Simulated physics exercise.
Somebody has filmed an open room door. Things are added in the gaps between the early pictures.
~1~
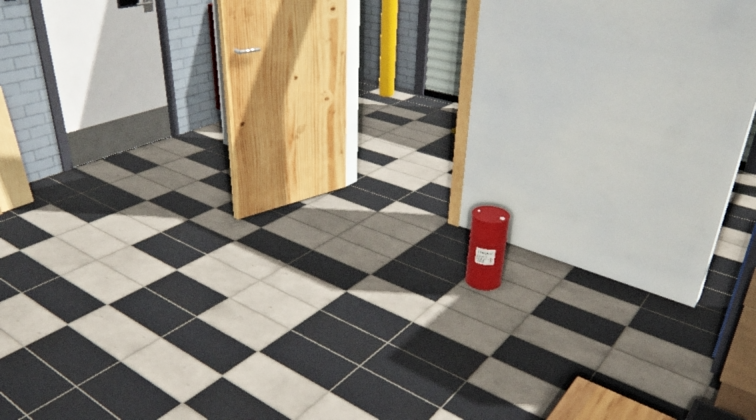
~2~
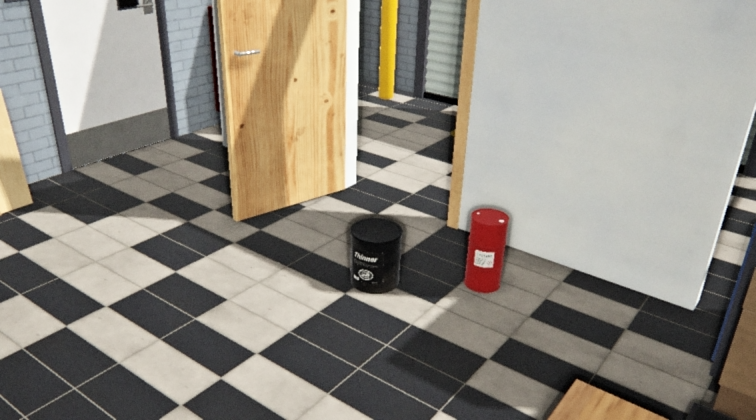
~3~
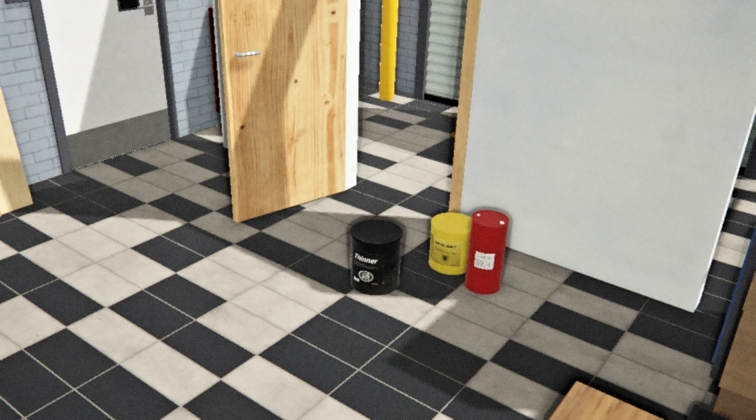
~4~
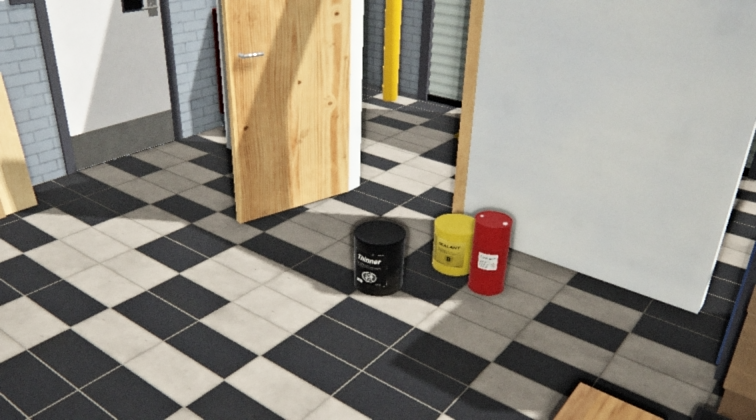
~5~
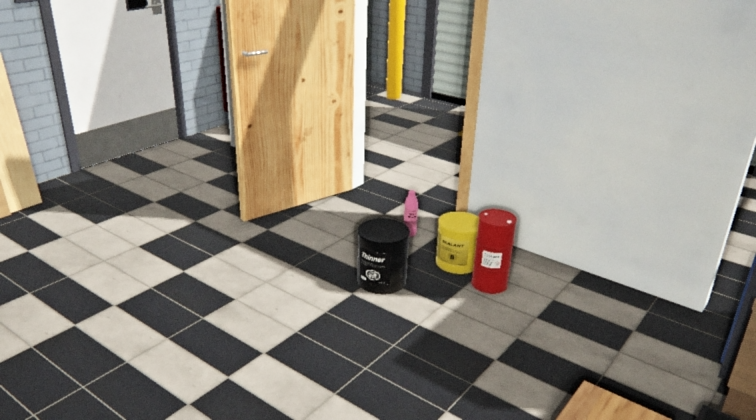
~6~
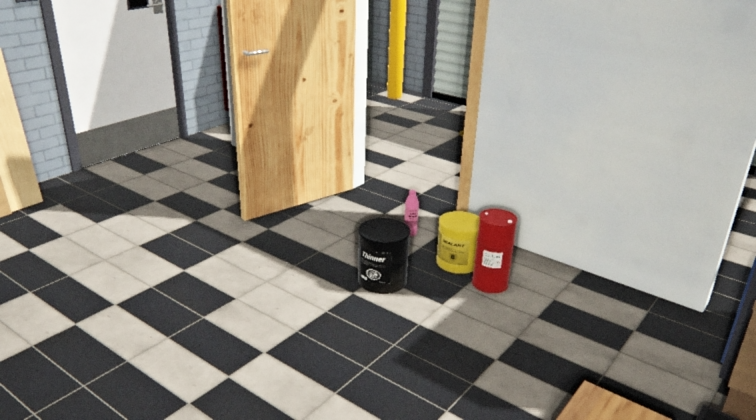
Black pail, yellow pail and pink bottle appearing in turn by a red canister on checkered floor, wooden door standing open, still.
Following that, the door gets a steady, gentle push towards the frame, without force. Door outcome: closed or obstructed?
Most likely the door will get the whole way.
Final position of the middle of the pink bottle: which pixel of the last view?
Around (461, 197).
Then, 1.50 s later than the last frame, door at 29°.
Then, 2.00 s later than the last frame, door at 0°; pink bottle moved well along near (453, 197).
When it is over, door at 0°; lying over on the floor, pink bottle; the other 3 as before. End places, in pixels of the last picture, pink bottle near (461, 197).
